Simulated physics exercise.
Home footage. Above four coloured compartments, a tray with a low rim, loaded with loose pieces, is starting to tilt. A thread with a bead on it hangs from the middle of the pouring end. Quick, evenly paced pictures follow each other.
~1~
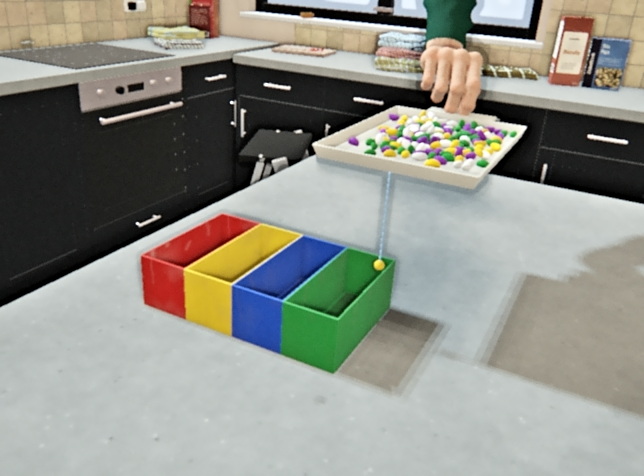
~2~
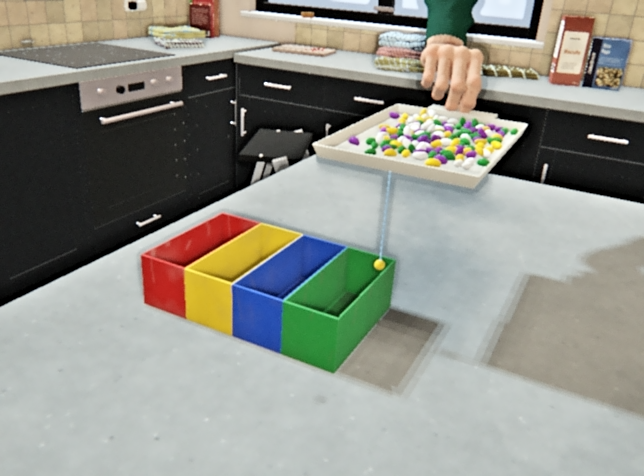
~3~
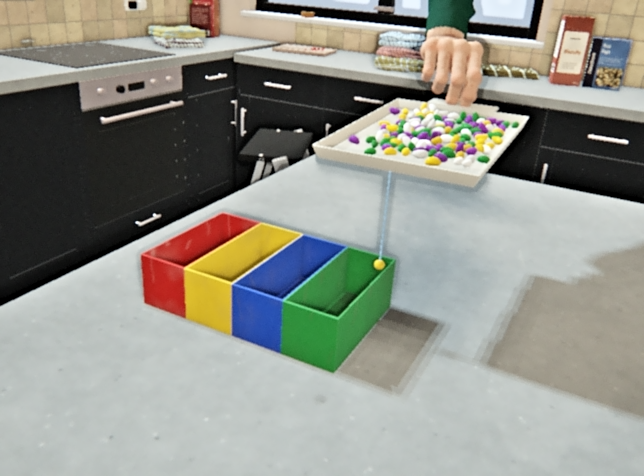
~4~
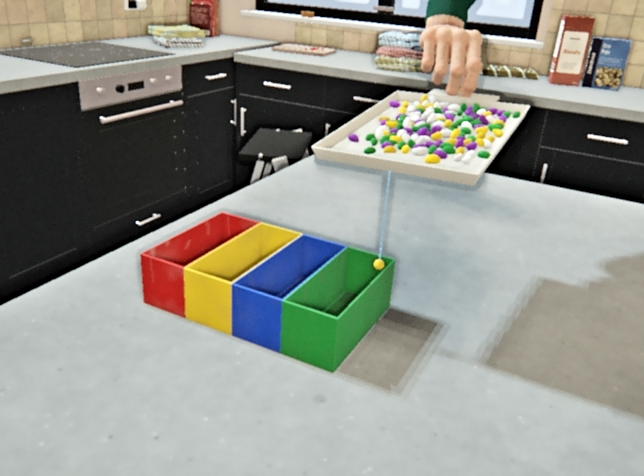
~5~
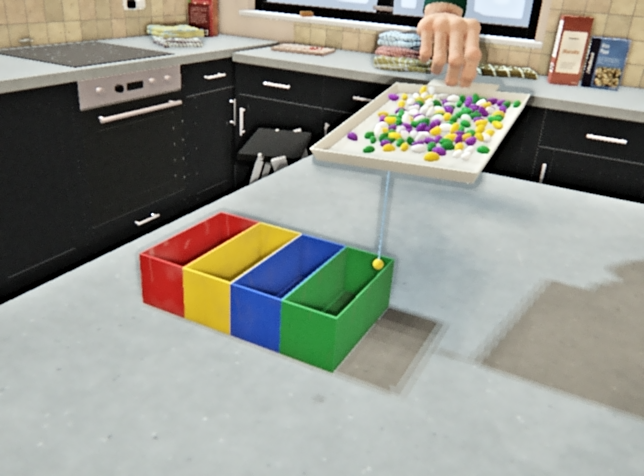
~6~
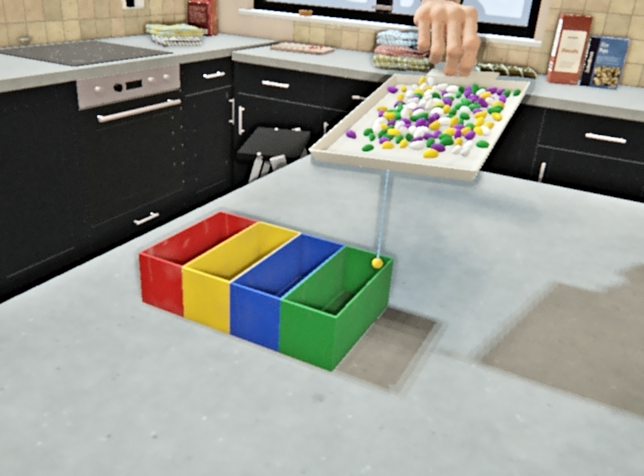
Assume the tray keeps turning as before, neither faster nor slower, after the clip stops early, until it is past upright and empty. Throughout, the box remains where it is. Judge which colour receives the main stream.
Receiving the main stream: Blue.
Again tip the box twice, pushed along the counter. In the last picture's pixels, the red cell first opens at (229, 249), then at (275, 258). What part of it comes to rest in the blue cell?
The first position comes out at 40 per cent, the other at 20 per cent.
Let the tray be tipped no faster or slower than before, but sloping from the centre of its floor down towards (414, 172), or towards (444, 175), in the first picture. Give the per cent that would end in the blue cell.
0 and 0 per cent, in that order.
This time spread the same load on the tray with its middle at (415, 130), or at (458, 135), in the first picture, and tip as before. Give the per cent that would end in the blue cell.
Estimate: 60 % first, 50 % second.
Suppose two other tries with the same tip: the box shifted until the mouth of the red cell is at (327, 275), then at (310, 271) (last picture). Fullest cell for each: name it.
First place: Red; second place: The red one.
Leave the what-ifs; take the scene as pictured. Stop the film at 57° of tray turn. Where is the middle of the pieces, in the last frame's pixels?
Its middle sits at about pixel (369, 127).
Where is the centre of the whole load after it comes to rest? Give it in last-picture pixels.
Around (297, 316).
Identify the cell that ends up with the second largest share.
It's the green one.
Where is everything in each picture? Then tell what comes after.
The first picture shows corners of the pouring end (319, 144) and (475, 175), level; middle of the load (437, 140), jelly beans; bead on its thread (379, 265); red cell (164, 282); yellow cell (209, 298); blue cell (257, 314); green cell (309, 332).
The second picture shows corners of the pouring end (319, 144) and (475, 174), level; middle of the load (438, 139).
The third picture shows corners of the pouring end (319, 145) and (475, 173), tipped barely, lowest at the left corner; middle of the load (438, 135).
The fourth picture shows corners of the pouring end (318, 146) and (475, 172), tipped a little, lowest at the left corner; middle of the load (439, 125).
The fifth picture shows corners of the pouring end (316, 147) and (473, 170), tipped a little, lowest at the left corner; middle of the load (439, 119).
The sixth picture shows corners of the pouring end (315, 148) and (472, 168), tipped a little, lowest at the left corner; middle of the load (438, 112); red cell (162, 280); yellow cell (207, 295); blue cell (255, 312); green cell (307, 330).
Just after the last frame, tray tipped steeply; almost all on the tray; just a few in the green cell; just a few in the blue cell; just a few falling or outside the box.
A moment on, tray tipped right over; just a few on the tray; roughly half in the blue cell; roughly a third in the green cell; just a few in the yellow cell; about a tenth falling or outside the box.
Further on, tray tipped past a quarter turn; roughly half in the blue cell; roughly a third in the green cell; just a few in the yellow cell; about a tenth falling or outside the box.
When it is over, tray tipped past a quarter turn; roughly half in the blue cell; roughly a third in the green cell; just a few in the yellow cell; not one in the red cell; about a tenth outside the box.
